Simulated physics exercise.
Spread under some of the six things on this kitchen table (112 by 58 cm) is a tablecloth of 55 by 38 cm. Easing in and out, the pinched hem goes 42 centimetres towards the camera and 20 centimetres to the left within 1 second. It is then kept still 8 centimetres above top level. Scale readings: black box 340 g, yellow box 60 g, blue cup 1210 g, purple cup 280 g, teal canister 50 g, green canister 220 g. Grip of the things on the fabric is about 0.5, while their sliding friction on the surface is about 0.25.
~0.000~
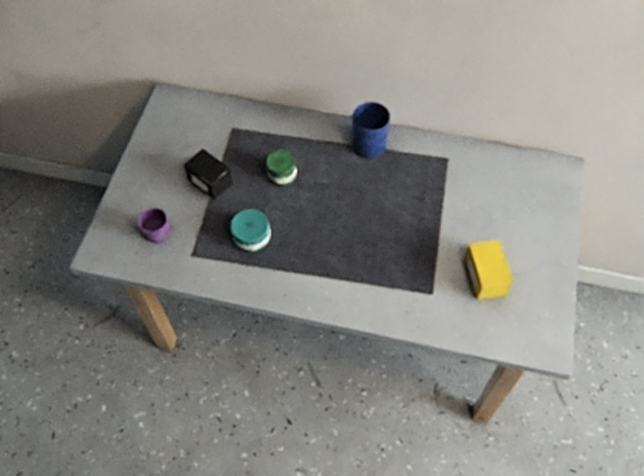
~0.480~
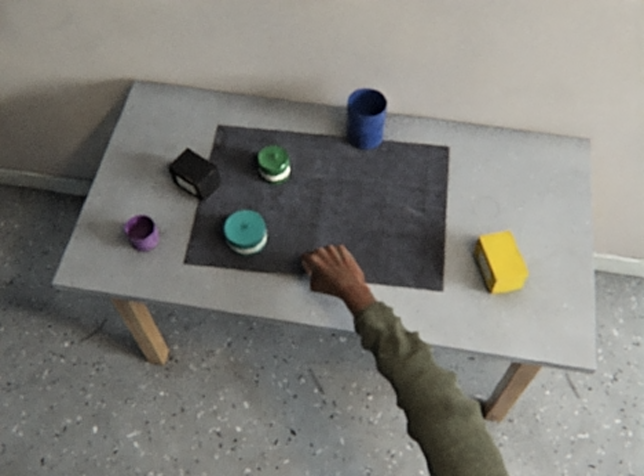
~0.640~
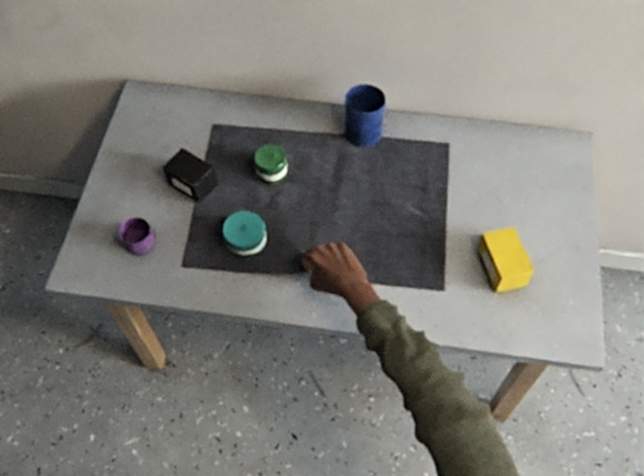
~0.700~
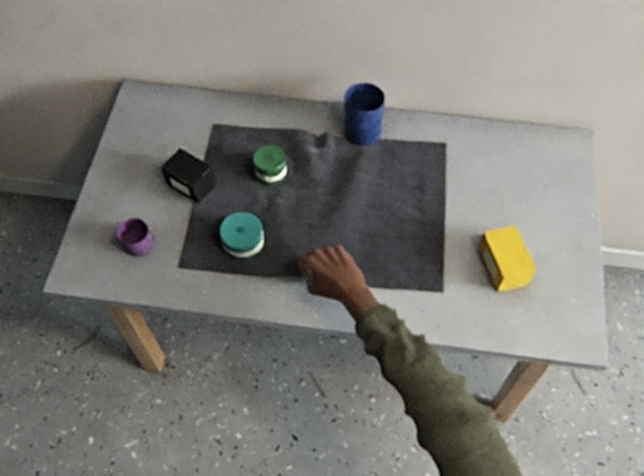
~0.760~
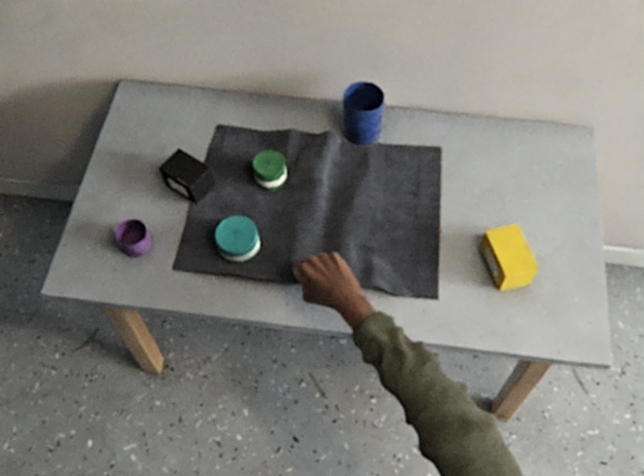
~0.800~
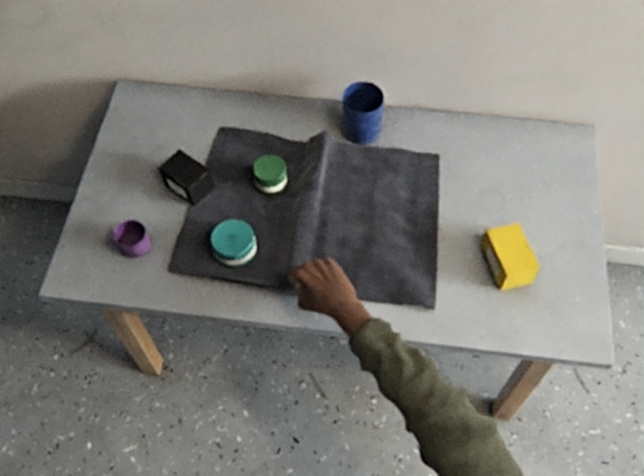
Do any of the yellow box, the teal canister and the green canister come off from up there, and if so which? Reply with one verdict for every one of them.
At the end, the yellow box winds up on, the teal canister winds up off, the green canister winds up off.
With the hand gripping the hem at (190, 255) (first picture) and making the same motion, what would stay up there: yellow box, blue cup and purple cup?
Done that way, the yellow box holds its spot, the blue cup holds its spot, and the purple cup holds its spot.
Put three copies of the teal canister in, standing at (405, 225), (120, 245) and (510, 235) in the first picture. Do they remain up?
In order: Comes off; holds on; holds on.
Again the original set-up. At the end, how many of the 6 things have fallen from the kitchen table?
Tally: 3.
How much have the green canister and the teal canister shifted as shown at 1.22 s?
Estimate: Green canister near 30 cm, teal canister near 20 cm.
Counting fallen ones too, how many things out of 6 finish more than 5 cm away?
Counted result: 3.
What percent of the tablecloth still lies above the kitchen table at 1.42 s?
I'd say close to 5 per cent of it.
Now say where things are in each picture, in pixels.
Yellow box (491, 262); teal canister (250, 225); green canister (281, 161); tablecloth corners (192, 256) (232, 128) (448, 159) (433, 295), in the first frame.
Blue cup (367, 103); tablecloth corners (184, 264) (218, 125); grip (312, 274), in the second frame.
Tablecloth corners (182, 267) (213, 124); grip (311, 272), in the third frame.
Green canister (269, 158); teal canister (241, 230); tablecloth corners (178, 268) (214, 124); grip (309, 276), in the fourth frame.
Green canister (269, 163); teal canister (236, 234); tablecloth corners (172, 269) (217, 125); grip (303, 283), in the fifth frame.
Yellow box (513, 248); teal canister (232, 237); green canister (269, 167); tablecloth corners (168, 271) (220, 127) (439, 154) (435, 309); grip (299, 289), in the sixth frame.
By 1.0 s, 85 % of the tablecloth is still over the top; green canister 15 cm off its start, teal canister 11 cm off its start, black box 6 cm off its start.
By 1.2 s, 45 % of the tablecloth is still over the top; green canister 29 cm off its start, teal canister 22 cm off its start, black box 16 cm off its start.
By 1.4 s, 5 % of the tablecloth is still over the top; green canister 44 cm off its start at (255, 355), teal canister 33 cm off its start at (166, 380), black box 28 cm off its start at (195, 285).
By 1.6 s, 0 % of the tablecloth is still over the top; green canister over the edge, teal canister over the edge, black box over the edge.
By 3.2 s, 0 % of the tablecloth is still over the top; green canister over the edge, teal canister over the edge, yellow box 0 cm off its start at (513, 248), black box over the edge.
